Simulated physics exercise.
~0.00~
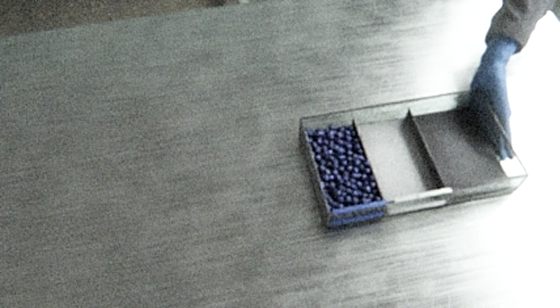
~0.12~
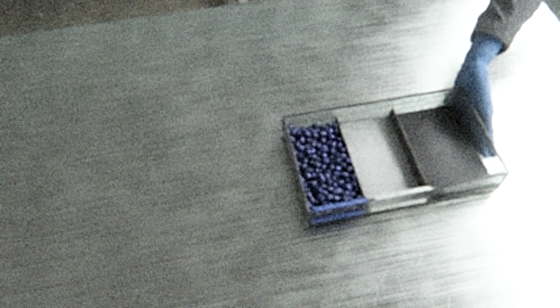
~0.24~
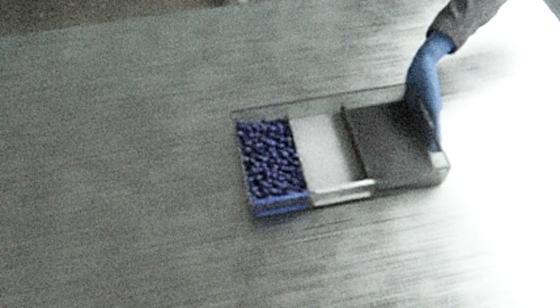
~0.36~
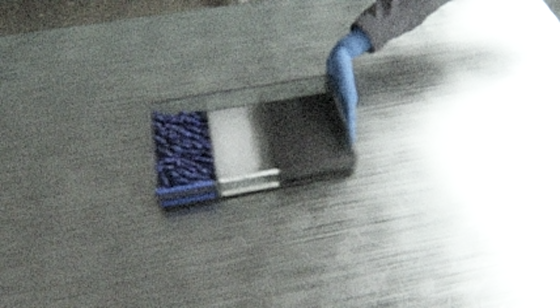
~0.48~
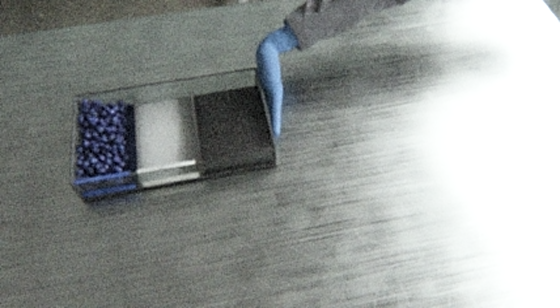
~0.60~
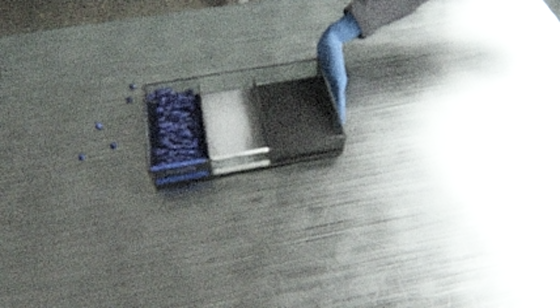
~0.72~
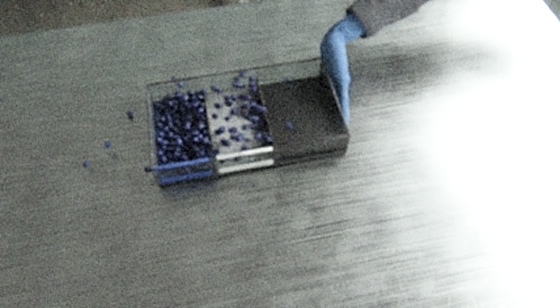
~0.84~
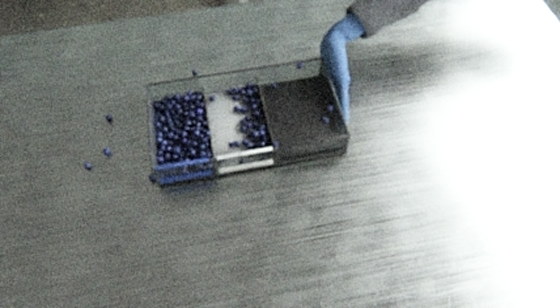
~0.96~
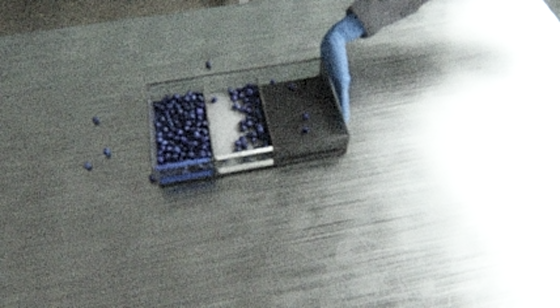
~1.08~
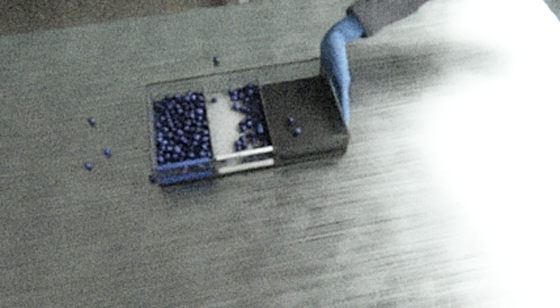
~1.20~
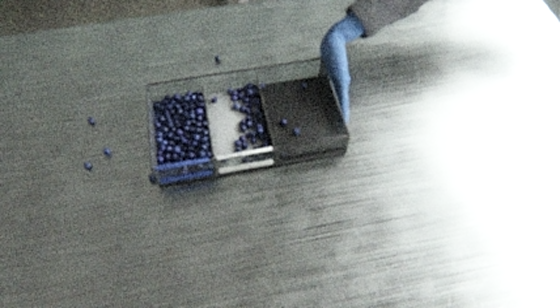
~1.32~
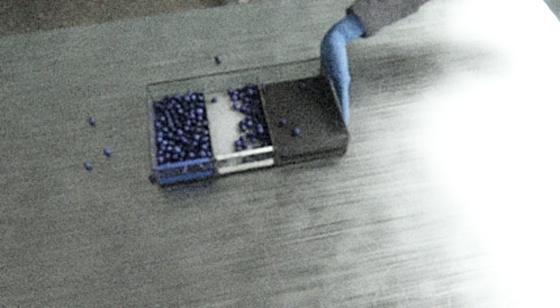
To begin with, a blue-gloved hand holds the right end of a clear three-part tray on a gray surface, with dark blue berries filling the left section and the white and dark sections empty. The hand slides the tray quickly to the left, and the berries stay in their section. The tray then reverses and moves a shorter way right, and a few berries spill out past its left side. As it stops, many others tumble over the divider into the white section. A couple roll about in the dark section before everything settles, with most berries still on the left.
